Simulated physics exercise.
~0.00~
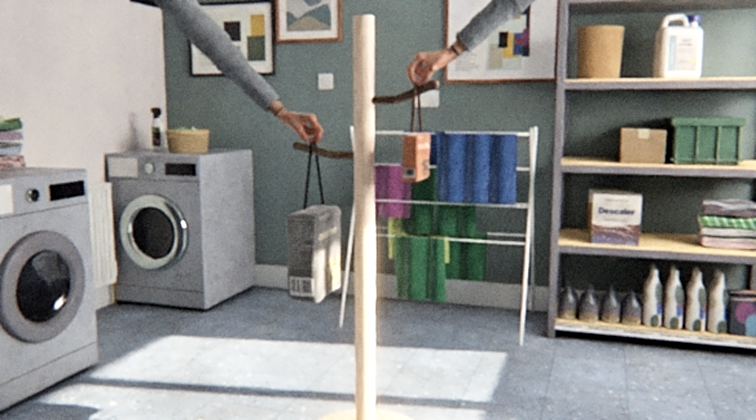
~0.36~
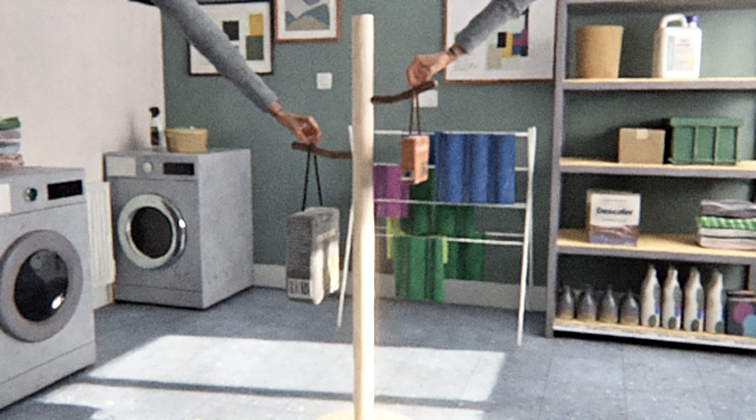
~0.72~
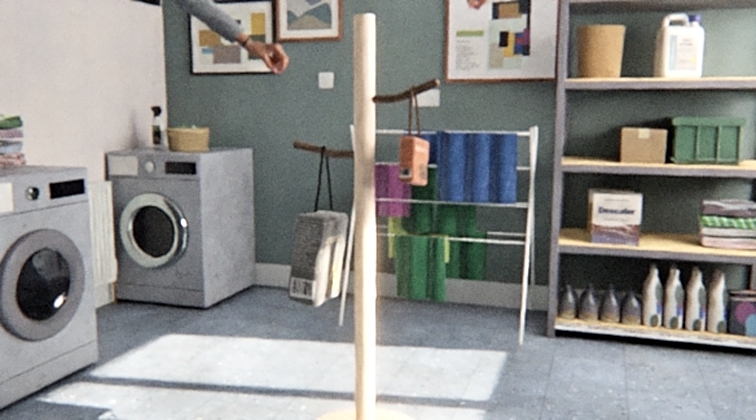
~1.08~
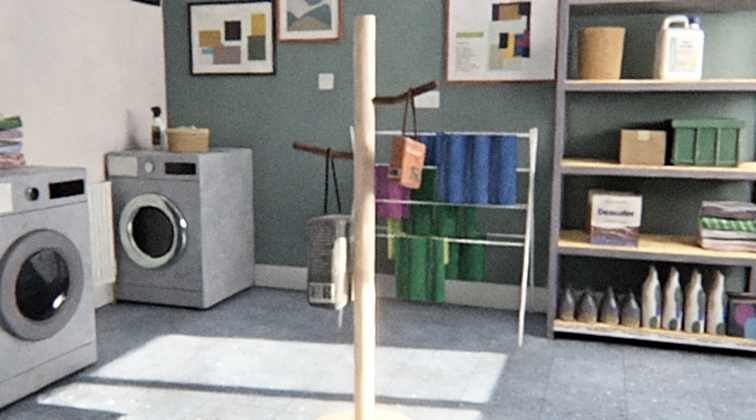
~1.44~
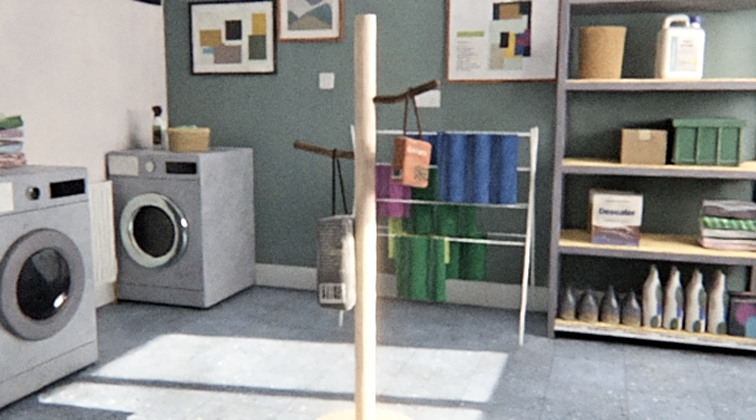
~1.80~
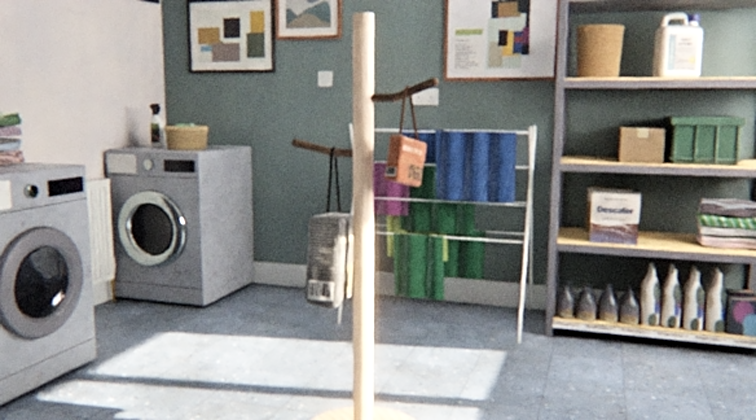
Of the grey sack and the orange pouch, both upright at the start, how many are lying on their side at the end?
None of them are. The grey sack and the orange pouch are both still hanging from their pegs.
In a laundry room with washing machines, a drying rack and stocked shelves, two hands reach in to a wooden post with a peg on each side. One hand holds a grey sack by its dark loop at the left peg, while the other holds a small orange pouch at the right peg. The hands let go and draw back out of view. The sack tilts, swings right towards the post and turns a little, while the pouch leans slightly on its loop. At the end, both still hang from their pegs.
